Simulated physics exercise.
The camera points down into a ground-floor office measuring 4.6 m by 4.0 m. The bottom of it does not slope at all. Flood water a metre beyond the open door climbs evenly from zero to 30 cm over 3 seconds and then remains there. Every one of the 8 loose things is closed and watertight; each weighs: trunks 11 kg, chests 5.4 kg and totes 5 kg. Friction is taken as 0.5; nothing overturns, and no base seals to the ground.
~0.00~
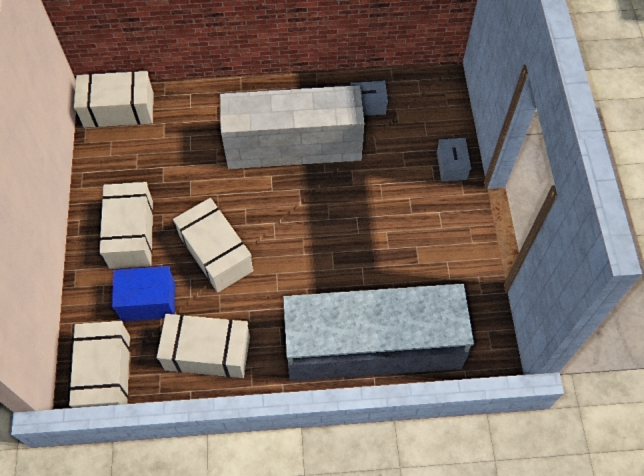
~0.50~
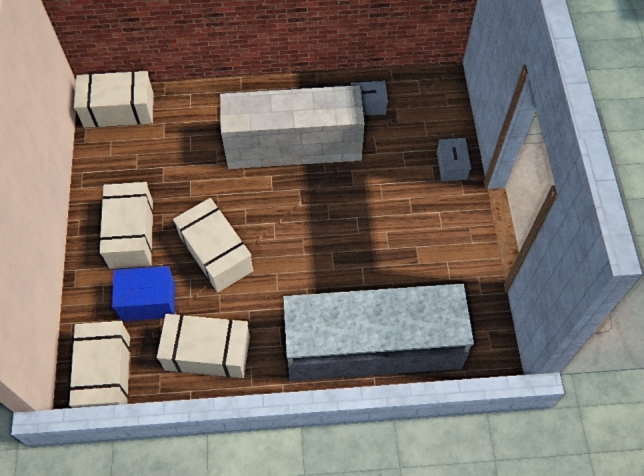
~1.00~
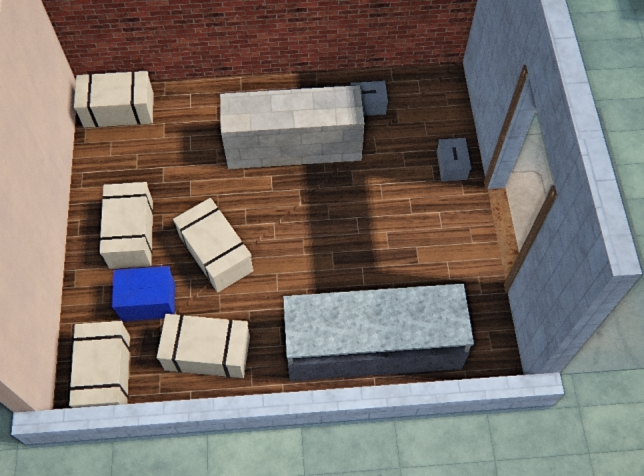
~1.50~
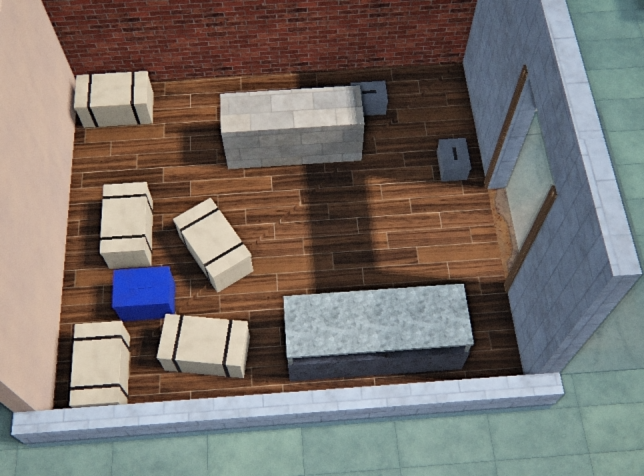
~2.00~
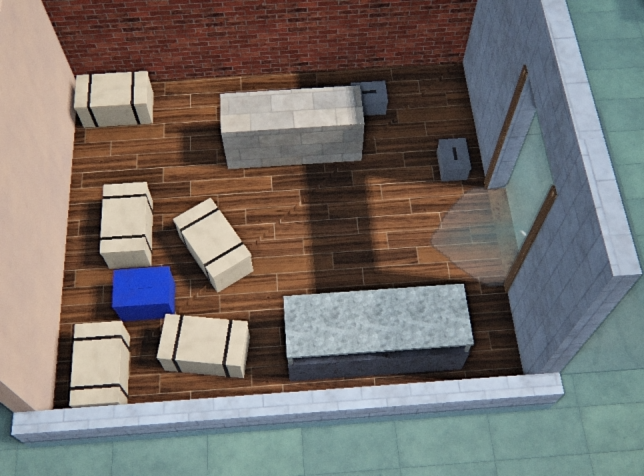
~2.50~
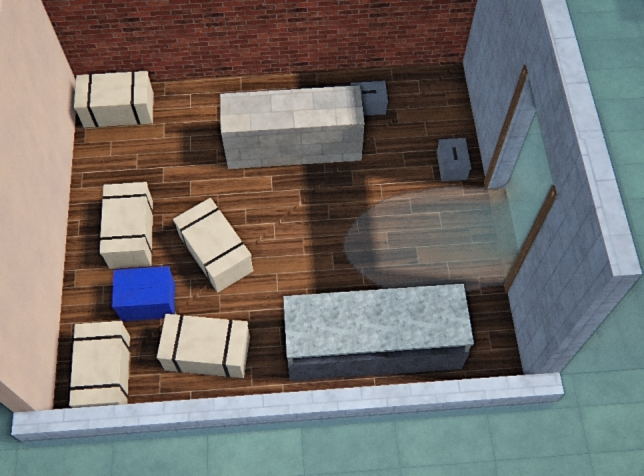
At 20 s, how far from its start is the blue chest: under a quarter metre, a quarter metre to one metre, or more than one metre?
The blue chest is between a quarter metre and one metre away.
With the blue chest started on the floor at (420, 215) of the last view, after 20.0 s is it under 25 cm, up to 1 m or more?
It gets carried off.
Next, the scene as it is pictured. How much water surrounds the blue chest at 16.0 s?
Around 16 cm.
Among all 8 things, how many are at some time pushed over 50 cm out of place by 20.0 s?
All told, that gives 8.
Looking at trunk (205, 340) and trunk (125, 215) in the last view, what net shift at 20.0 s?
In turn: 40 cm, 100 cm.
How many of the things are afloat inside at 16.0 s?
Total: 8.
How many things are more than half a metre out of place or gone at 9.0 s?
By that time the total stands at 6.
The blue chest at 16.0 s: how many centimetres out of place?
Close to 80 cm.
After 4.0 s the blue chest is near (141, 286), 0.0 m from its start, aground; 0 afloat.
After 9.0 s the blue chest is near (75, 377), 1.1 m from its start, afloat; 7 afloat.
After 16.0 s the blue chest is near (178, 345), 0.8 m from its start, afloat; 8 afloat.
After 20.0 s the blue chest is near (178, 340), 0.8 m from its start, afloat; 8 afloat.
